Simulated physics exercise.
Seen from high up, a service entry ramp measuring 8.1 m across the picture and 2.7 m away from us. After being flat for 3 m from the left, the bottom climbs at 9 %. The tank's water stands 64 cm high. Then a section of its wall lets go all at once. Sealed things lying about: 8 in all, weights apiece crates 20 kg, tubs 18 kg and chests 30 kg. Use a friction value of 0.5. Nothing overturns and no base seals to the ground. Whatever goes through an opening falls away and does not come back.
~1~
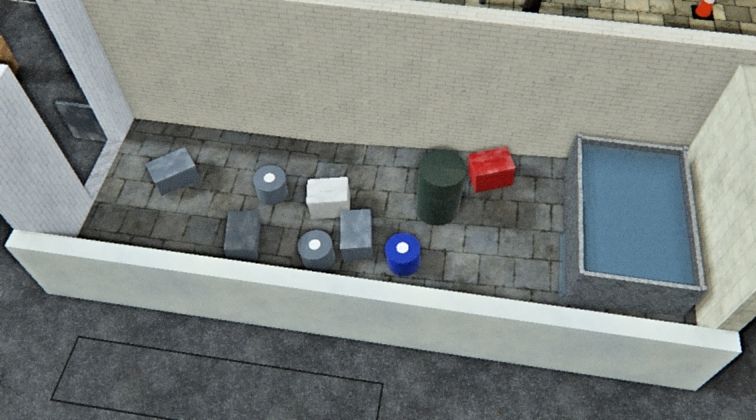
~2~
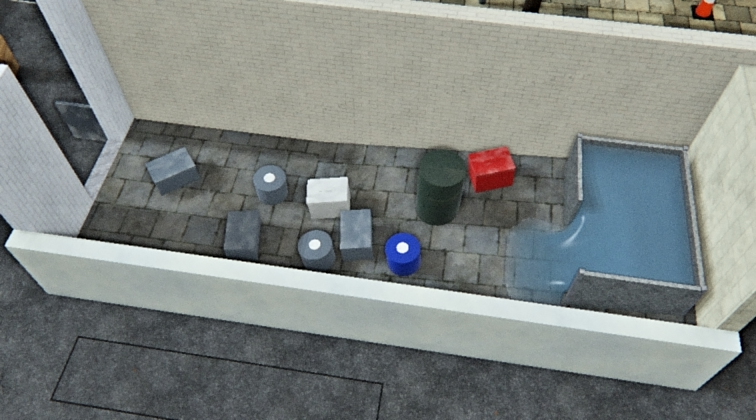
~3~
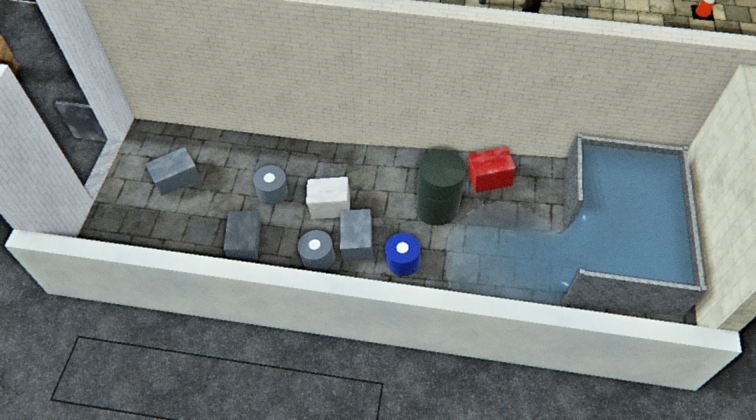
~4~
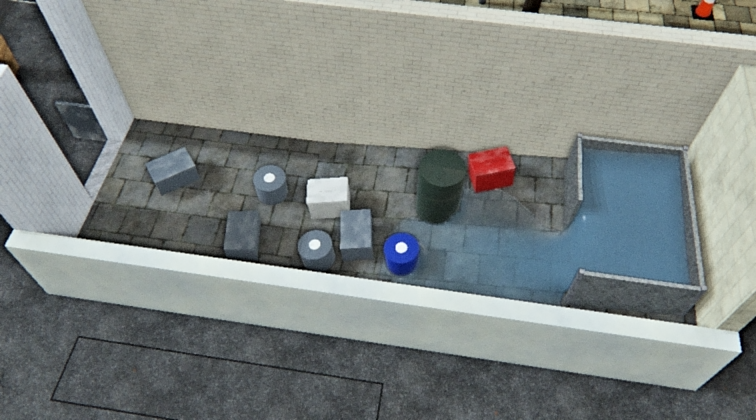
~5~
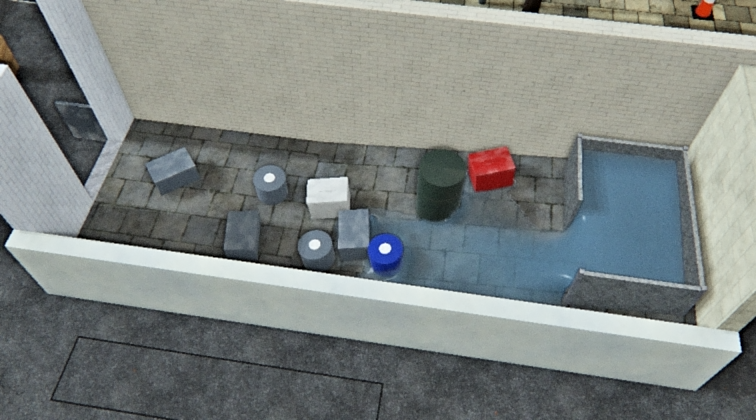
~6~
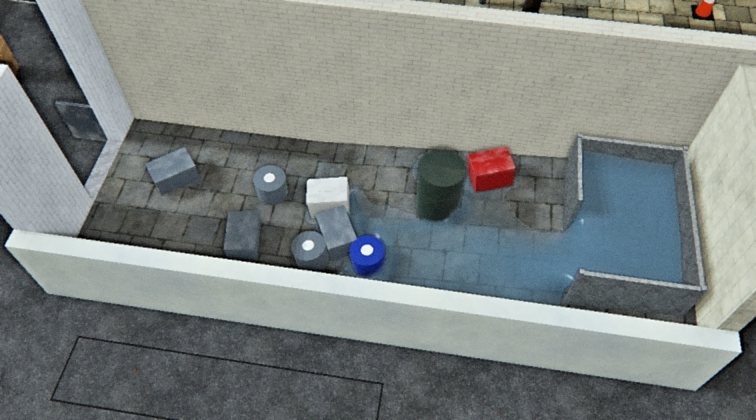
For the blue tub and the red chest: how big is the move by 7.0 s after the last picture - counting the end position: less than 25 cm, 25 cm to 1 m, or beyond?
Result: Blue tub: Goes a long way; red chest: Stays close by.
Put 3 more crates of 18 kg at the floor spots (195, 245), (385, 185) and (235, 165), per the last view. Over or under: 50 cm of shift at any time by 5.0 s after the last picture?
One by one they come out larger, lesser, larger.
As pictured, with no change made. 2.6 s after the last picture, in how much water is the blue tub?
Somewhere close to 23 cm.
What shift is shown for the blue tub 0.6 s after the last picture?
Displacement by then near 140 cm.
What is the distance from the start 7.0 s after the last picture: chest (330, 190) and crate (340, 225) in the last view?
The one named first has moved 60 cm, the other 200 cm.
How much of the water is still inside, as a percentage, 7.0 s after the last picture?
About 60 in a hundred parts of the water.
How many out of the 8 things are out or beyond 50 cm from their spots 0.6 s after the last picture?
By then 4.
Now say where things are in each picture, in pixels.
The first picture shows the blue tub at (405, 248) rests on the ground; the red chest at (494, 161), on the bottom; water covers 2.6 m2; 0 of 8 have shifted.
The second picture shows the blue tub at (405, 248), on the bottom; the red chest at (494, 161), on the bottom; water covers 3.5 m2; 0 of 8 have shifted.
The third picture shows the blue tub at (405, 248) rests on the ground; the red chest at (494, 161) rests on the ground; water covers 4.8 m2; 0 of 8 have shifted.
The fourth picture shows the blue tub at (404, 248), on the bottom; the red chest at (494, 161) rests on the ground; water covers 6.0 m2; 0 of 8 have shifted.
The fifth picture shows the blue tub at (388, 249), on the bottom, 22 cm from its start; the red chest at (494, 161), on the bottom; 6.8 m2 under water; 1 of 8 have shifted.
The sixth picture shows the blue tub at (369, 251), on the bottom, 46 cm from its start; the red chest at (494, 161), on the bottom; 7.6 m2 under water; 3 of 8 have shifted.
Then, 0.6 s after the last picture the blue tub is near (293, 249), 1.4 m from its start, afloat; the red chest is near (494, 161), 0.0 m from its start, aground; 0 of 8 are out; 2 afloat.
Then, 2.6 s after the last picture the blue tub is near (126, 176), 4.0 m from its start, afloat; the red chest is near (494, 161), 0.0 m from its start, aground; 1 of 8 are out; 4 afloat.
Then, 4.6 s after the last picture the blue tub has gone out; the red chest is near (494, 161), 0.0 m from its start, aground; 3 of 8 are out; 2 afloat.
Then, 7.0 s after the last picture the blue tub has gone out; the red chest is near (494, 161), 0.0 m from its start, aground; 3 of 8 are out; 2 afloat.
